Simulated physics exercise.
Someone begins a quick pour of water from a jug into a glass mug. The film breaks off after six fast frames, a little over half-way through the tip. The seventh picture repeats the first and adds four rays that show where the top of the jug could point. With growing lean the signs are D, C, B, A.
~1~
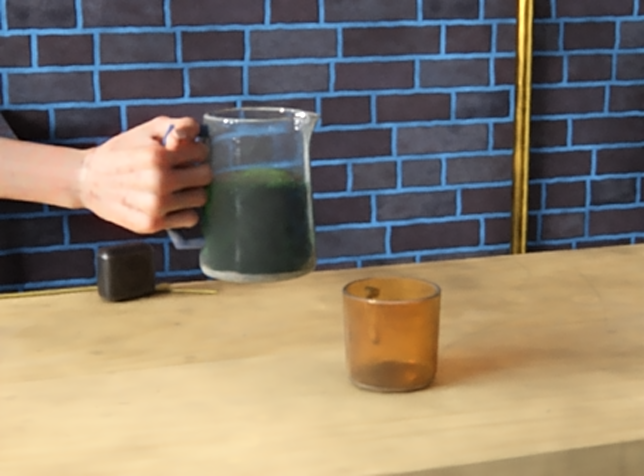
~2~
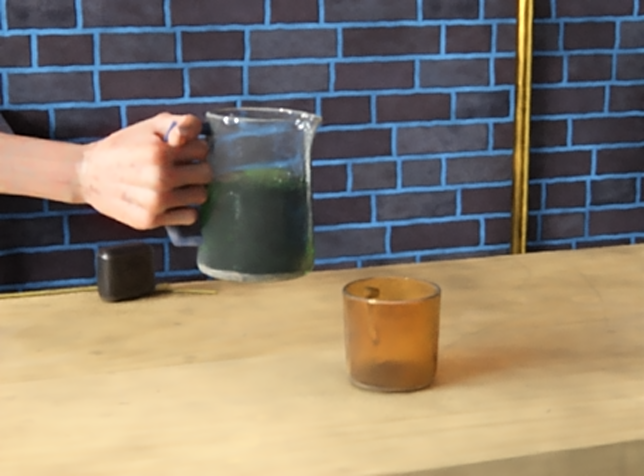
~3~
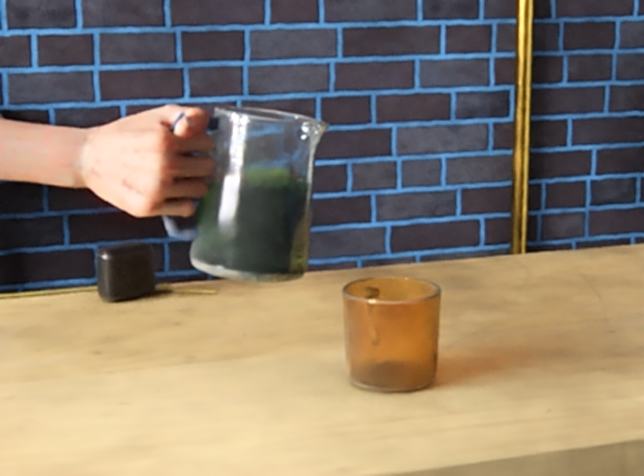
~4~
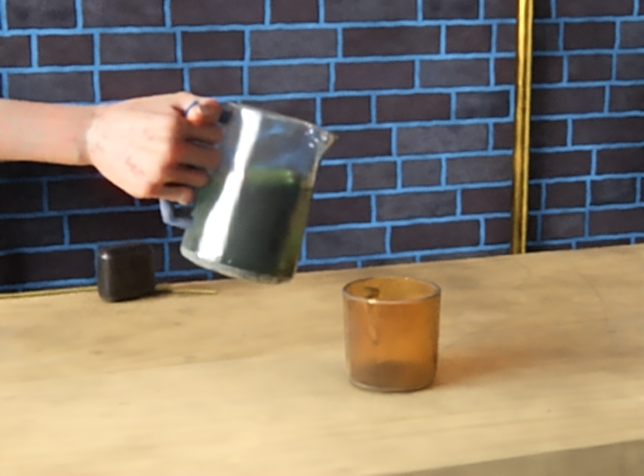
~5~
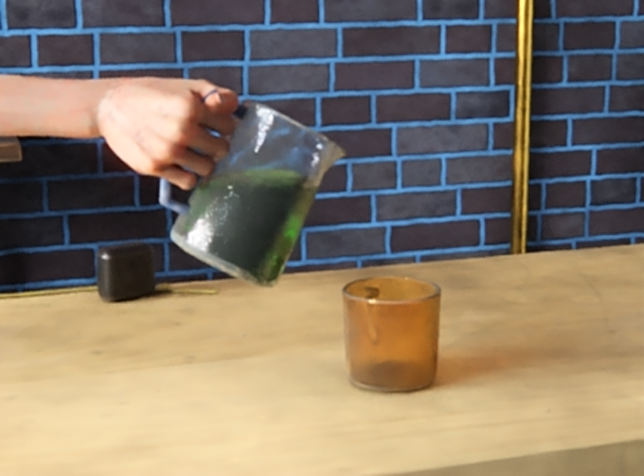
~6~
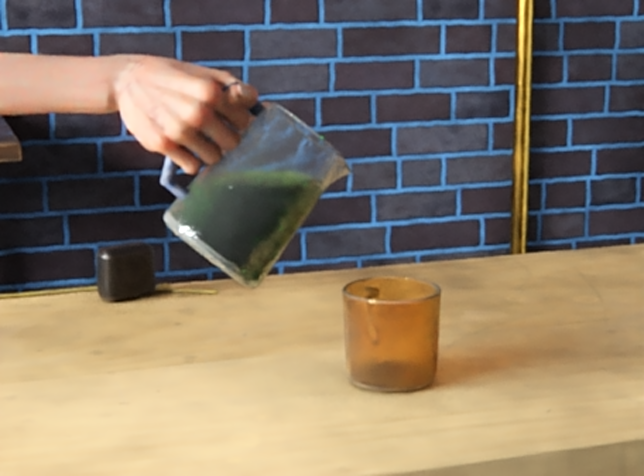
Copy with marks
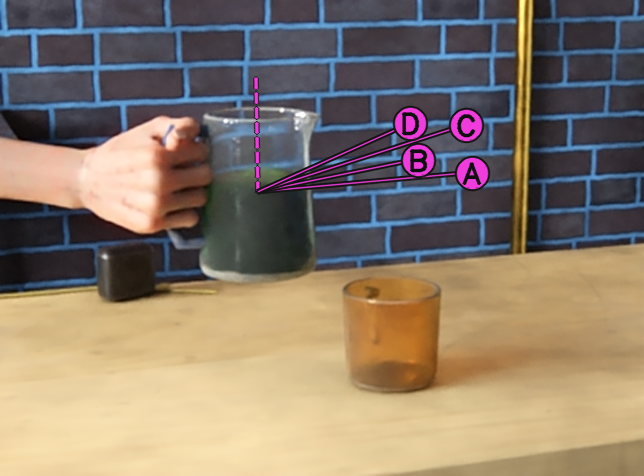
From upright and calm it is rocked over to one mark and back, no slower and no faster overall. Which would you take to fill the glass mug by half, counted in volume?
Go for C.
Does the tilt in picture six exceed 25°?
Yes, it does.
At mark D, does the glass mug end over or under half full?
Under.
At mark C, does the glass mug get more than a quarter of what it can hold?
Yes, it does.
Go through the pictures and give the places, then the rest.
The first picture shows upright, lip at (317, 115); rim of the glass mug round (392, 288); nothing has left yet.
The second picture shows tipped about 2°, lip at (319, 117); nothing has left yet.
The third picture shows tipped about 8°, lip at (326, 124); nothing has left yet.
The fourth picture shows tipped about 17°, lip at (335, 136); nothing has left yet.
The fifth picture shows tipped about 29°, lip at (343, 152); nothing has left yet.
The sixth picture shows tipped about 40°, lip at (348, 171); nothing has left yet.
On the marked copy, A at (455, 173); B at (401, 162); C at (450, 129); D at (394, 130).
With A, the glass mug ends with about 74 % of what it can hold; 7 % of the water is spilt.
With B, the glass mug ends with about 63 % of what it can hold; 3 % of the water is spilt.
With C, the glass mug ends with about 48 % of what it can hold.
With D, the glass mug ends with about 33 % of what it can hold.
